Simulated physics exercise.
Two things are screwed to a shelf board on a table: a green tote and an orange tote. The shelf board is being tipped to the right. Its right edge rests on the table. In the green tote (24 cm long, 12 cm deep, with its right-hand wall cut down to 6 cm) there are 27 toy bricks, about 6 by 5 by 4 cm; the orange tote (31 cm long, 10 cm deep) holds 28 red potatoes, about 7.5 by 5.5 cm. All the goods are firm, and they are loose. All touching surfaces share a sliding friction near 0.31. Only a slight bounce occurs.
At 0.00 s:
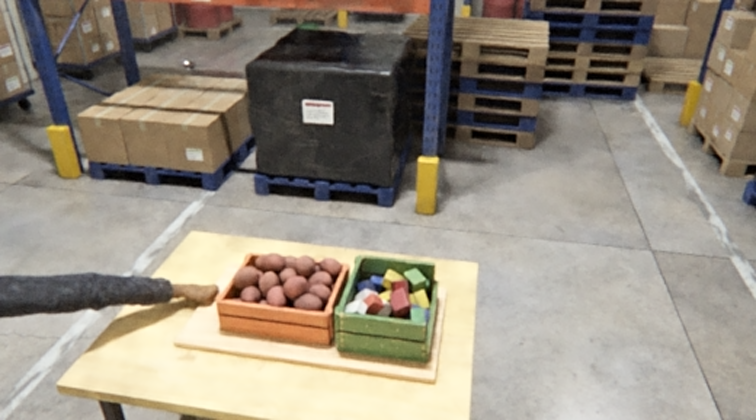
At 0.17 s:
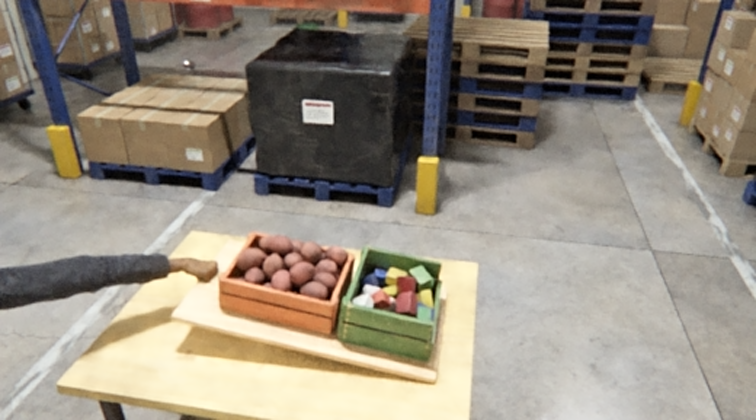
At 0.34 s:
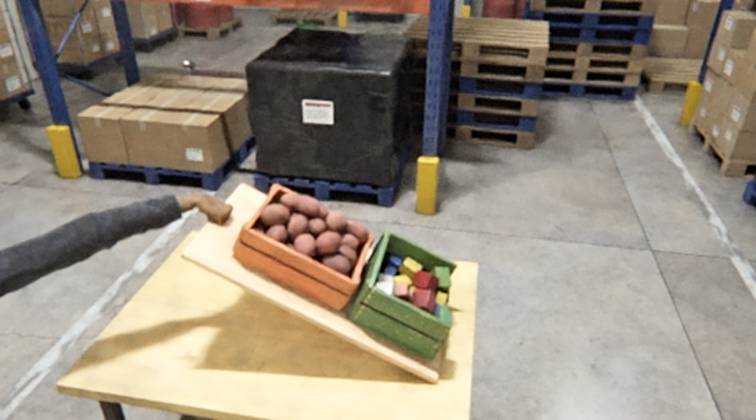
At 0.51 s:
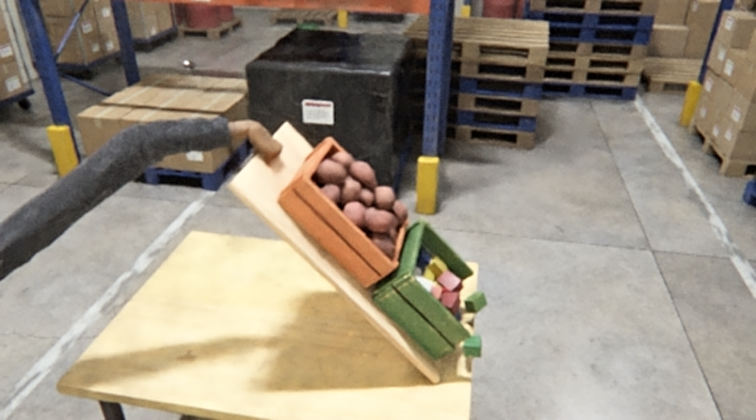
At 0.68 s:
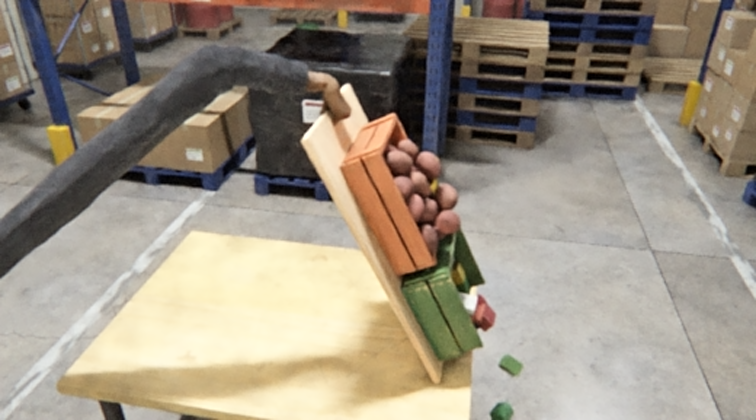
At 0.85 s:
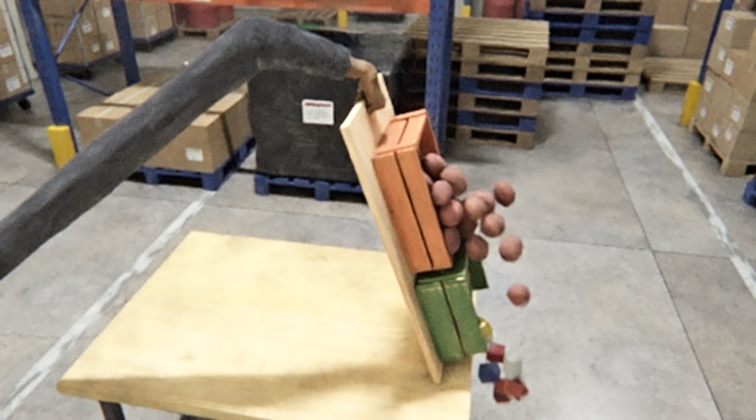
In a warehouse aisle with pallets, boxes and a black-wrapped load behind, a fixed camera looks down on a pale wooden table. An orange crate of reddish-brown potatoes sits left of a green crate of multicoloured blocks on a board. From the left, a dark-sleeved arm lifts the board's left end, tilting it steeply rightward, and blocks, then potatoes, tumble out past the table's right edge.
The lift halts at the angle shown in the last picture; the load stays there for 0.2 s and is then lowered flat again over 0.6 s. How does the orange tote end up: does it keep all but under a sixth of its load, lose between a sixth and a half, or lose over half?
My money is on a spill above half of the load.
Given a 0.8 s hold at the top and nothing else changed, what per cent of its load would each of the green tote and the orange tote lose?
Green tote: 40%, orange tote: 80%.
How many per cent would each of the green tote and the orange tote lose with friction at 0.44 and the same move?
Green tote 50, orange tote 70 per cent.
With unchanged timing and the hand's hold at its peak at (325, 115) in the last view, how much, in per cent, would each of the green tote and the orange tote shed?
In that setup the green tote sheds 30 per cent of its load, while the orange tote sheds 50 per cent.
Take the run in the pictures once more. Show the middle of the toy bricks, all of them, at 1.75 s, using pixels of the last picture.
Centre approx. (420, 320).
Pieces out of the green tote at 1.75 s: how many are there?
Green tote - close to 10.
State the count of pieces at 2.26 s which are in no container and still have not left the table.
My count comes to close to 0.
After 1.07 s, tilt 71°; 10 of 27 out of the green tote and 17 of 28 out of the orange tote.
After 1.36 s, tilt 34°; 10 of 27 out of the green tote and 21 of 28 out of the orange tote.
After 1.75 s, tilt 0°; 10 of 27 out of the green tote and 21 of 28 out of the orange tote.
When it is over (at 2.26 s), 10 of 27 out of the green tote and 21 of 28 out of the orange tote. Asked share, 21 of 28, 75 per cent.
